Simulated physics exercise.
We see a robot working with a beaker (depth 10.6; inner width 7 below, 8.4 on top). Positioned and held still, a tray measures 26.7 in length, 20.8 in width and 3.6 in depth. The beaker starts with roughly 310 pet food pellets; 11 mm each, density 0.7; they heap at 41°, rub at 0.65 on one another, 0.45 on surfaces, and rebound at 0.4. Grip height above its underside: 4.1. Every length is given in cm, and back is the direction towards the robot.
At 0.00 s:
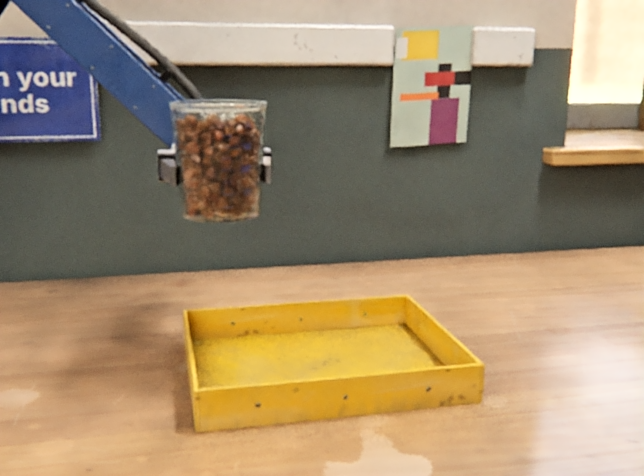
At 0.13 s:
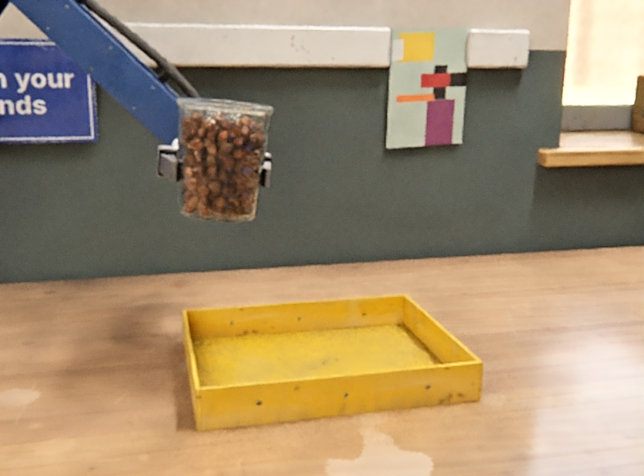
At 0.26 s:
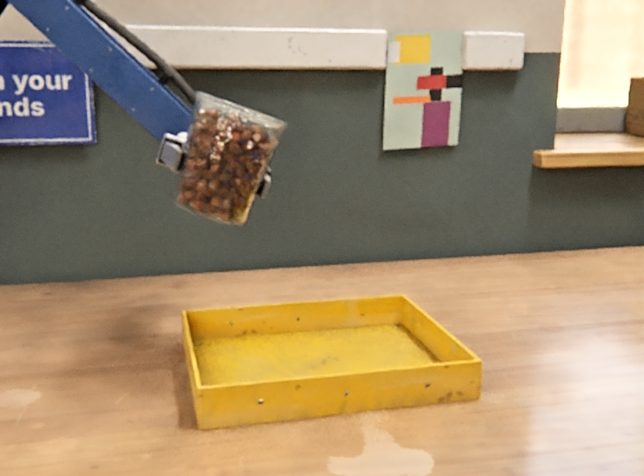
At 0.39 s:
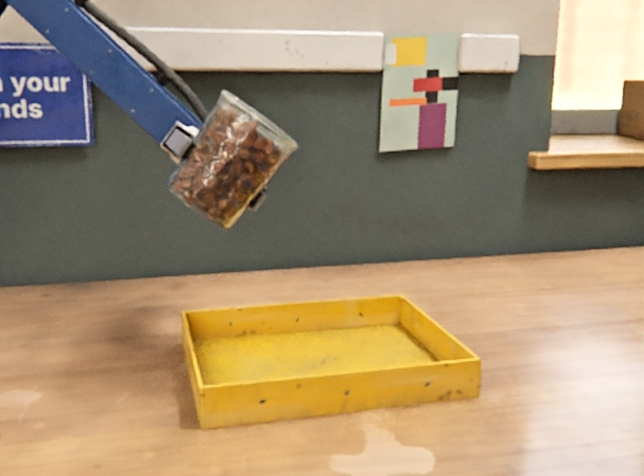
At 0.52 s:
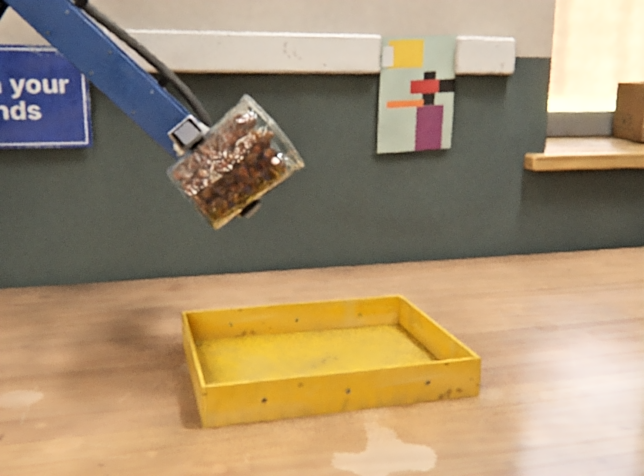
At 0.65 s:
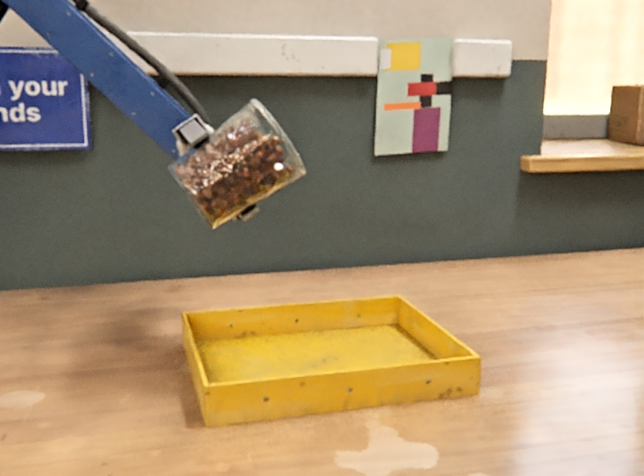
The video shows a blue robot arm holding a clear beaker of brown pellets above a yellow tray on a wooden table, tilting it steadily to the right while the pellets shift inside and the tray stays still.
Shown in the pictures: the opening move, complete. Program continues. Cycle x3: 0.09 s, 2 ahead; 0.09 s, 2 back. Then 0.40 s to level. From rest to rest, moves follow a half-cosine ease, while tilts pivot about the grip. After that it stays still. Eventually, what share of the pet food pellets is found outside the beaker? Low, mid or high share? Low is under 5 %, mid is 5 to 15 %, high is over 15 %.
A mid share.
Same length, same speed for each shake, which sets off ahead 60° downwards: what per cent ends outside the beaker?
It comes to around 0 percent.
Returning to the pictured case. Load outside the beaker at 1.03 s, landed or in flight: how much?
About 5 in a hundred parts are out by then.
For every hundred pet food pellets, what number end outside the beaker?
8 per cent or thereabouts.
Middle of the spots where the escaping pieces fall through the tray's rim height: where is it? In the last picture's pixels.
Close to pixel (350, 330).
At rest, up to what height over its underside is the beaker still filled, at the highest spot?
Roughly 11.0 cm.
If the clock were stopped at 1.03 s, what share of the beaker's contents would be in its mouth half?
Some 50 per cent.
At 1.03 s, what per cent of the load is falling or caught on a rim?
Logged share: Close to 1 per cent.
By 1.03 s, tilted 57° forward, highest piece 25 above the table; 299 in the beaker, 4 in the tray, 4 in flight or on a rim.
By 1.40 s, tilted 26° forward, highest piece 27 above the table; 285 in the beaker, 21 in the tray, 1 in flight or on a rim.
By 1.79 s, level, highest piece 28 above the table; 285 in the beaker, 22 in the tray.
By 2.84 s, level, highest piece 28 above the table; 285 in the beaker, 22 in the tray.
Final count, 285 in the beaker, 22 in the tray. That is 7 % outside the beaker.
